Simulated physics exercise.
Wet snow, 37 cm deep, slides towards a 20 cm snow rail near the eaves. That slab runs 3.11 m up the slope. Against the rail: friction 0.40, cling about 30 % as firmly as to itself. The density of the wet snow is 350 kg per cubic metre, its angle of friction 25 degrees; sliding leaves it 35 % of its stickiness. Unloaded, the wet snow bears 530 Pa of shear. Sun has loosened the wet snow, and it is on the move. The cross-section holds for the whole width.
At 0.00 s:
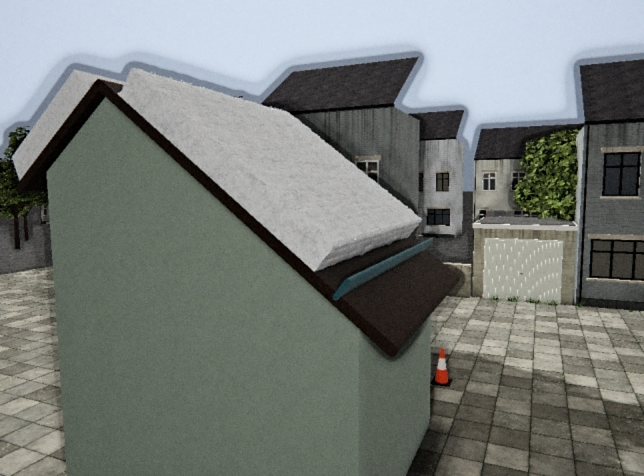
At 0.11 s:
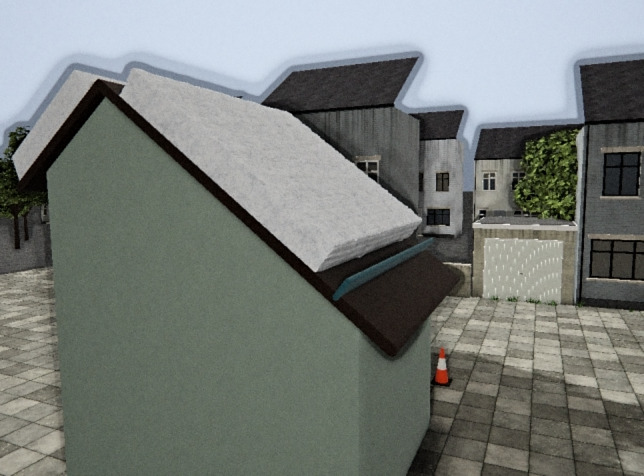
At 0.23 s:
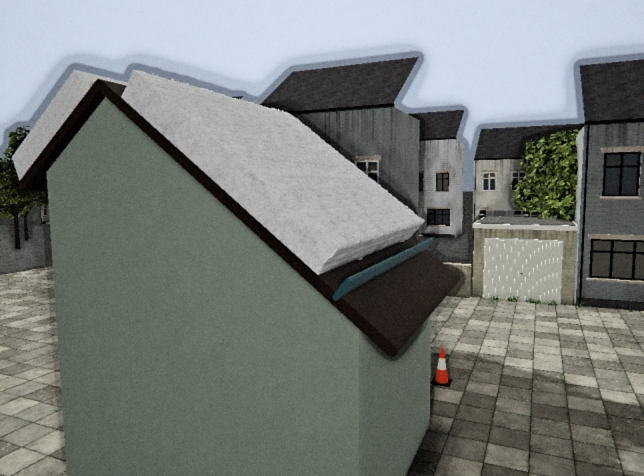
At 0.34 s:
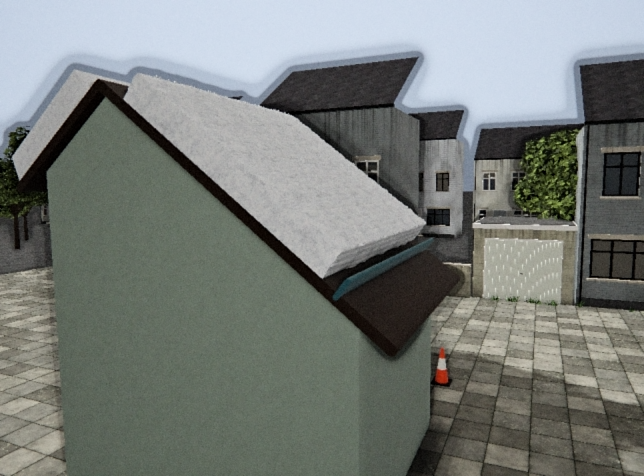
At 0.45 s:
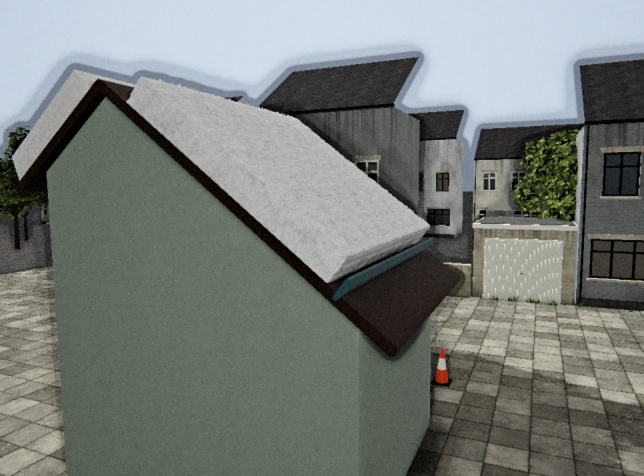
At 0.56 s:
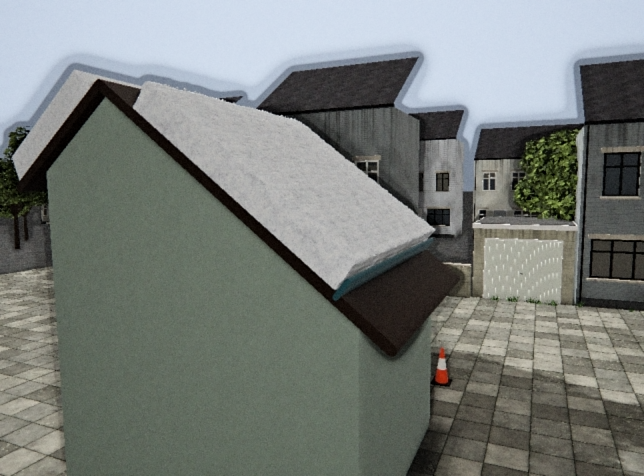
A thick white slab of snow slides slightly down the pitched roof of a green building.
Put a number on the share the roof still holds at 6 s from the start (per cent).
It comes to some 62 %.
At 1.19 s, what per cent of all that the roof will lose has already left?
About 0 %.
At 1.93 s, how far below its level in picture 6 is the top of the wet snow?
Some 0.7 m.
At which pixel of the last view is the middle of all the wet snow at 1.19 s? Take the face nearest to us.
Around (272, 209).
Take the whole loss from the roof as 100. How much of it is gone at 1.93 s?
About 40 %.
By 1.19 s, 99 % of the snow is on the roof.
By 1.93 s, 84 % of the snow is on the roof.
By 2.66 s, 70 % of the snow is on the roof.
By 3.40 s, 64 % of the snow is on the roof.
By 6.00 s, at the end, 62 % of the snow is on the roof.
